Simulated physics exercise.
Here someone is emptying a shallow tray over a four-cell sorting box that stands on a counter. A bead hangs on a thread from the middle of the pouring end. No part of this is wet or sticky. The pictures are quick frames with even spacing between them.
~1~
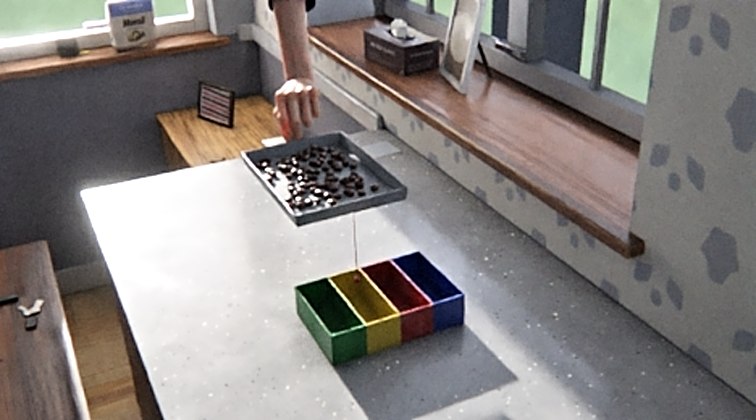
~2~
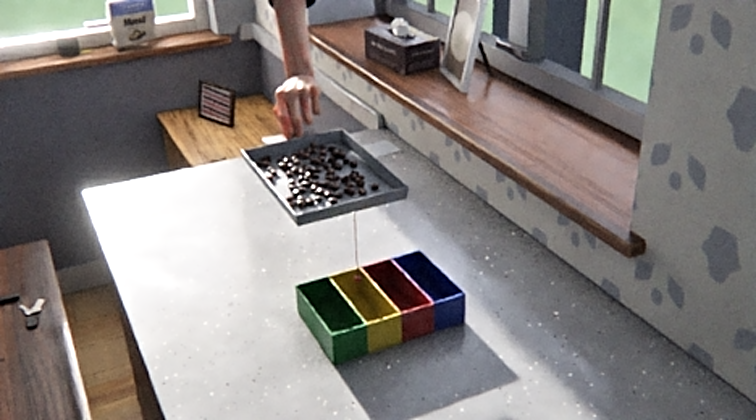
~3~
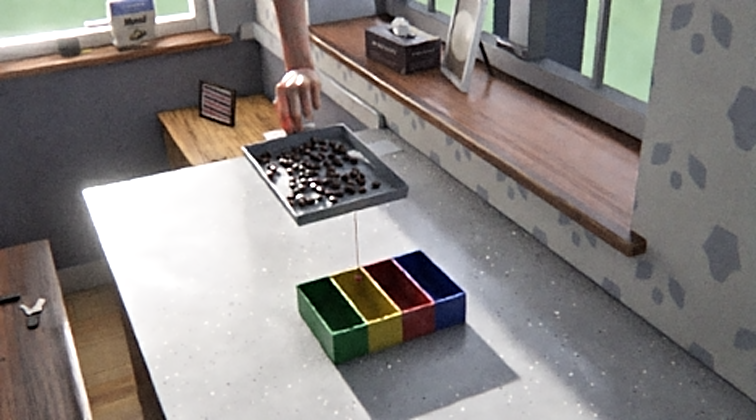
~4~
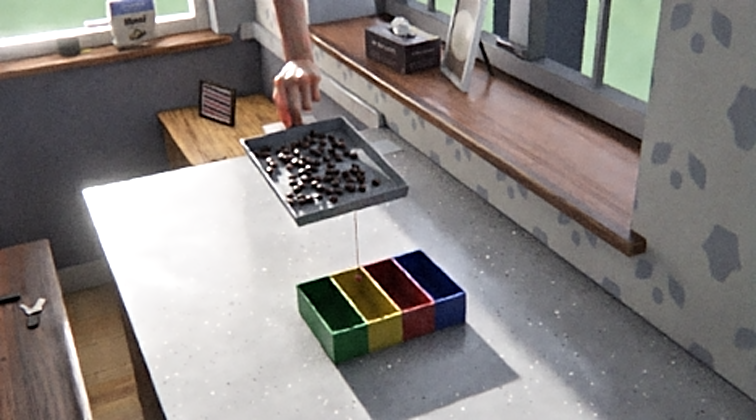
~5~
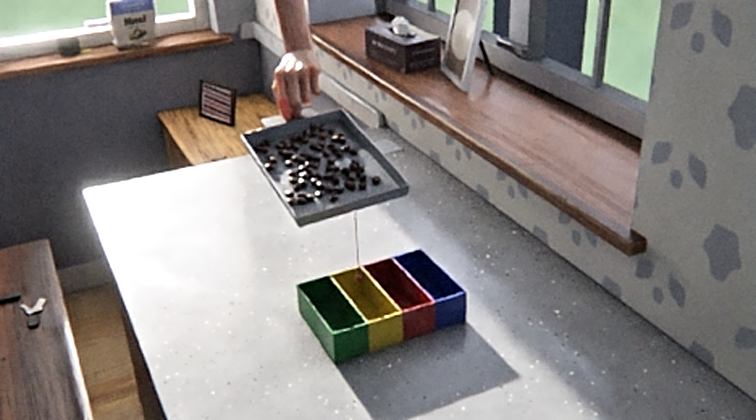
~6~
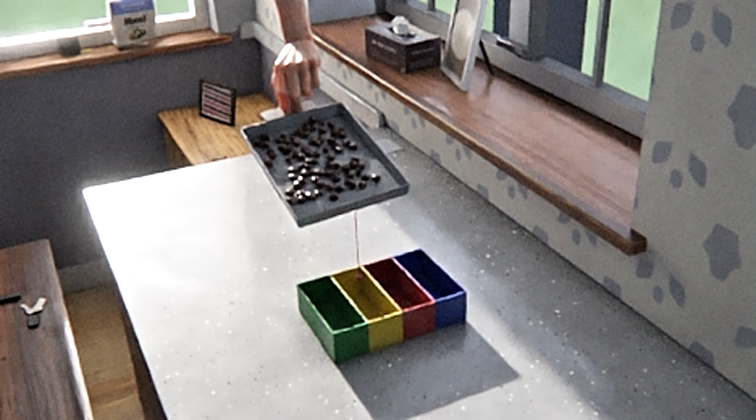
A hand slowly tilts a gray tray of dark pieces above a colorful four-cell box.
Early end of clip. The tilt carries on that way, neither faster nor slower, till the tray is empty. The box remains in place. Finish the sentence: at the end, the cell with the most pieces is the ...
... Green one.
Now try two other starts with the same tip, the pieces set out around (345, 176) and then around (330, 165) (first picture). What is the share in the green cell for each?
It would be 50 in a hundred, and then 50 in a hundred.
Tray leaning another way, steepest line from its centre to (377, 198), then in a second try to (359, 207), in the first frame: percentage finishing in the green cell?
First case: 0 %; second case: 10 %.
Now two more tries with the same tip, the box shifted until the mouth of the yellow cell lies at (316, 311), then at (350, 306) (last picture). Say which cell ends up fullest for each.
In the first case it's the yellow one, in the second it's green.
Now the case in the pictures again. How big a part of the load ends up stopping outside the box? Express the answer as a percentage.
Estimated share: About 40 %.
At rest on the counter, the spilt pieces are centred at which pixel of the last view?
I'd put the middle somewhere around (282, 366) in the last picture.
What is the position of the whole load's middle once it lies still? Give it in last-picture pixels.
I'd put the middle somewhere around (335, 343).
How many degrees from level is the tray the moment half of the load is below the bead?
Roughly 105°.
Shortly afterwards, tray tipped steeply; the whole lot on the tray.
Next, tray tipped right over; all but a few on the tray; only a few in the green cell; a little falling or outside the box.
Some moments later, tray tipped past a quarter turn; near half in the green cell; a little in the yellow cell; near a third falling or outside the box.
In the end, tray tipped past a quarter turn; near half in the green cell; a little in the yellow cell; none at all in the red cell; none at all in the blue cell; near a third outside the box.
